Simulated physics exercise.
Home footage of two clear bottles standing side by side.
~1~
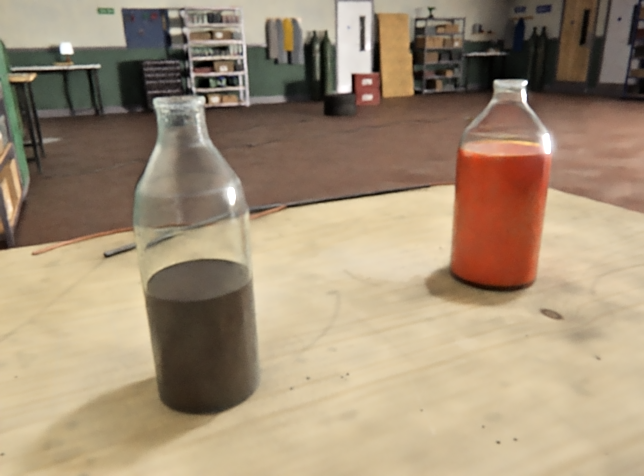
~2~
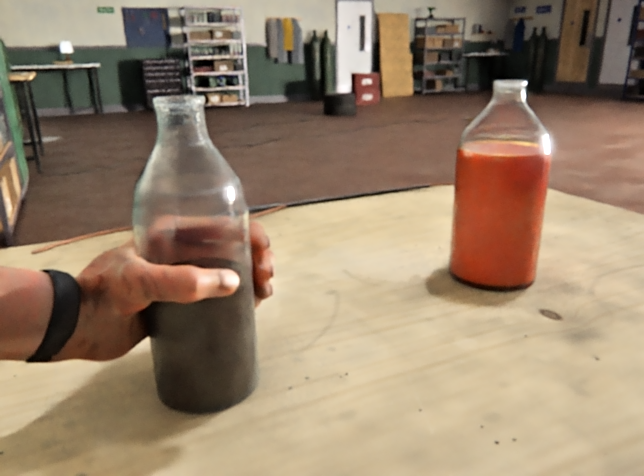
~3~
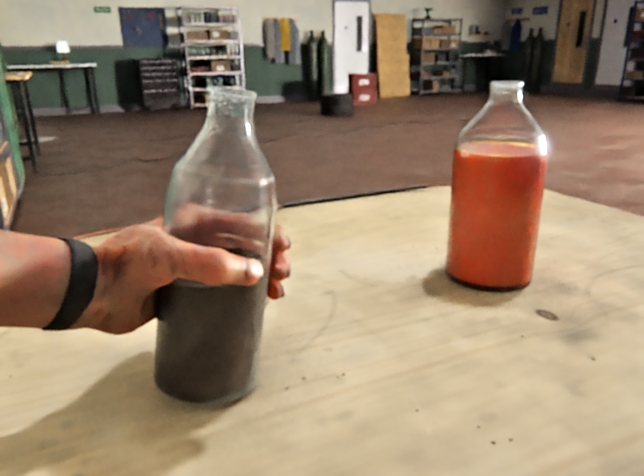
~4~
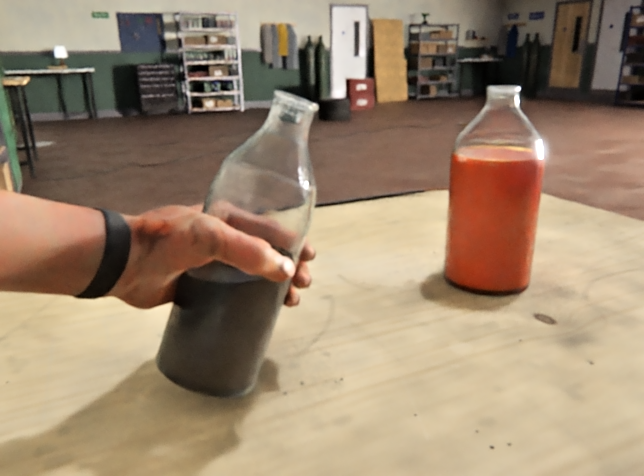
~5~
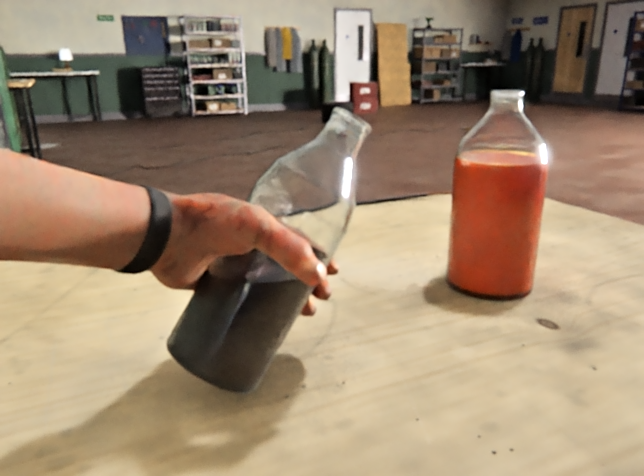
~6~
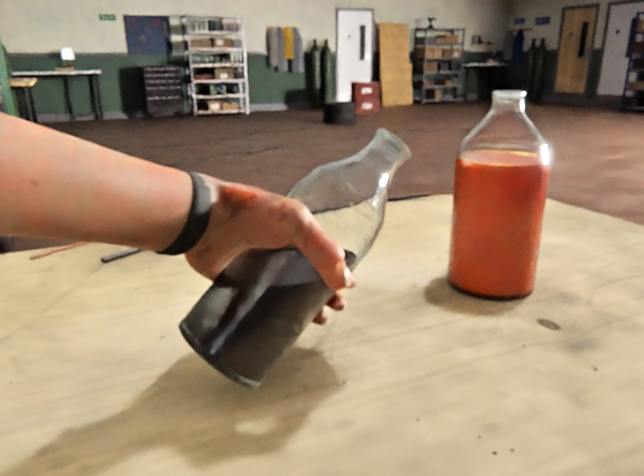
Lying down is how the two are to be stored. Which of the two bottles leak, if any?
Left: Leaks; right: Leaks.
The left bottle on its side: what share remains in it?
I reckon close to 60 per cent is held back.
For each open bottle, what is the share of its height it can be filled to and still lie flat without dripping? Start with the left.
Fill limits: About 24 % and about 28 %.
A moment on, the left bottle is nearly down; left bottle, all still inside.
Further on, the left bottle lies flat; left bottle, a puddle at its mouth.
When it is over, both lie flat; left bottle, a puddle at its mouth; right bottle, a puddle at its mouth.
